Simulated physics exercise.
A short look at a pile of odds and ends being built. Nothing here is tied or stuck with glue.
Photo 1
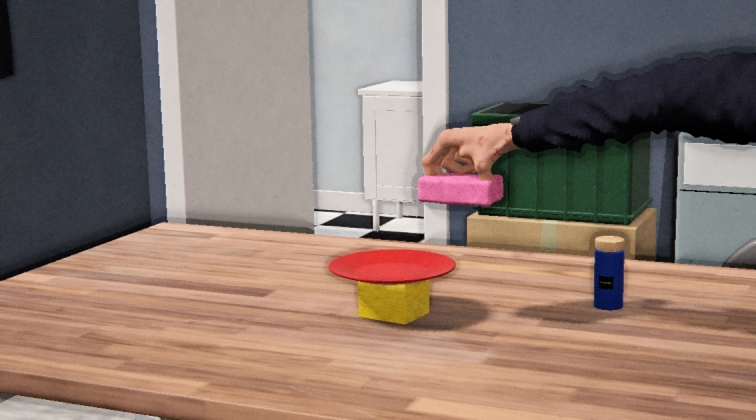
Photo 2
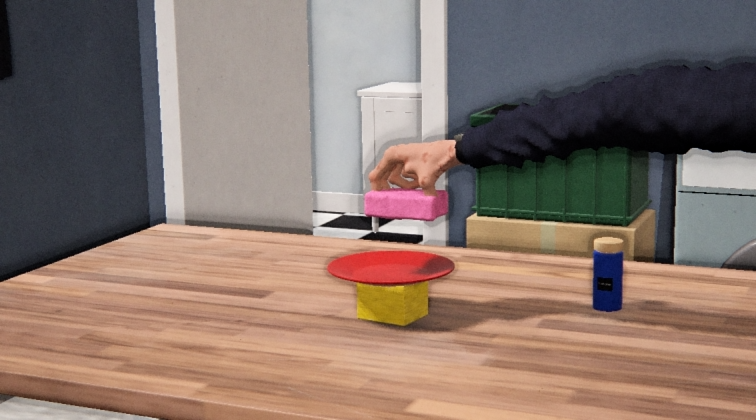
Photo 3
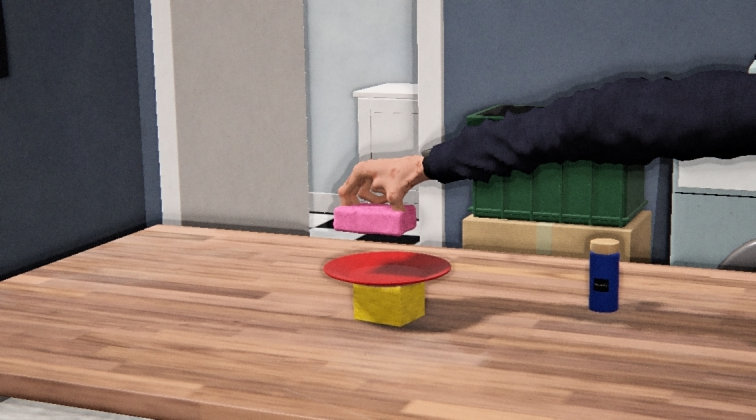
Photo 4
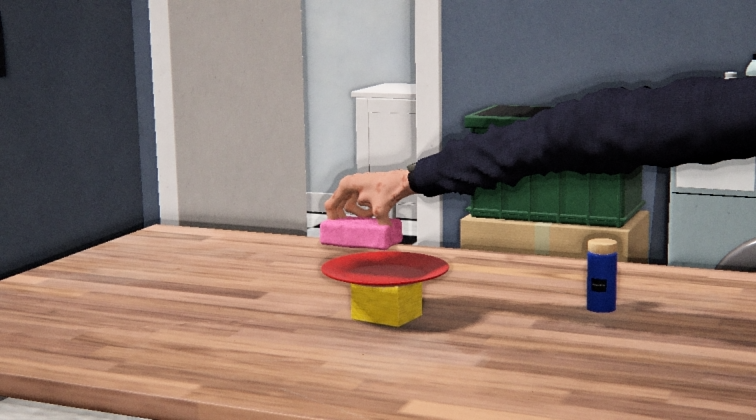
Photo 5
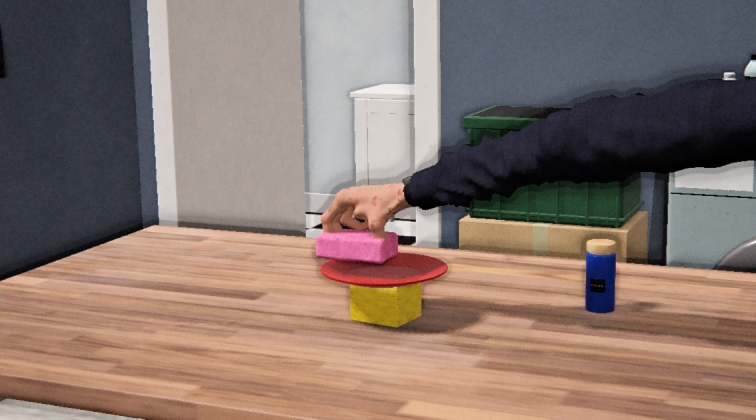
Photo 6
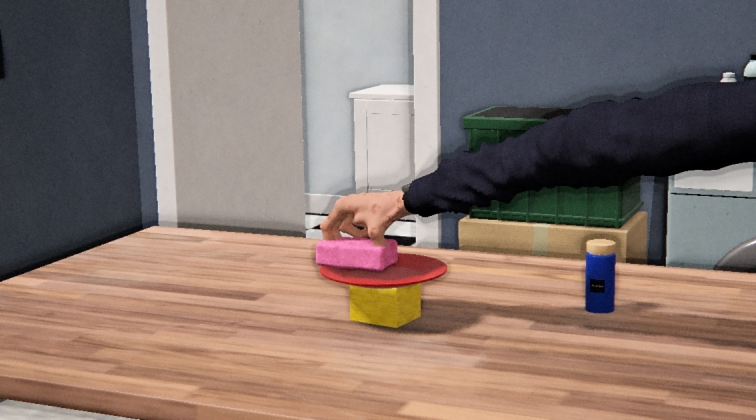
On a wooden table, a hand lowers a pink sponge onto the red plate's left side.
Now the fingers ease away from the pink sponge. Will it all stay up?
It is going to stay together.
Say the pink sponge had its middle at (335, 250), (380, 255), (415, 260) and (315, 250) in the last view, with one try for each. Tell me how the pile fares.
The pile does not fall in the first case, does not fall in the second, does not fall in the third and goes down in the fourth.
Then, 0.30 s on from there, no change.
Then, 0.70 s on from there, pink sponge resting near (357, 254).
In the end, all 4 unmoved. At the end, from the last picture's camera, pink sponge near (357, 254). The pile holds.
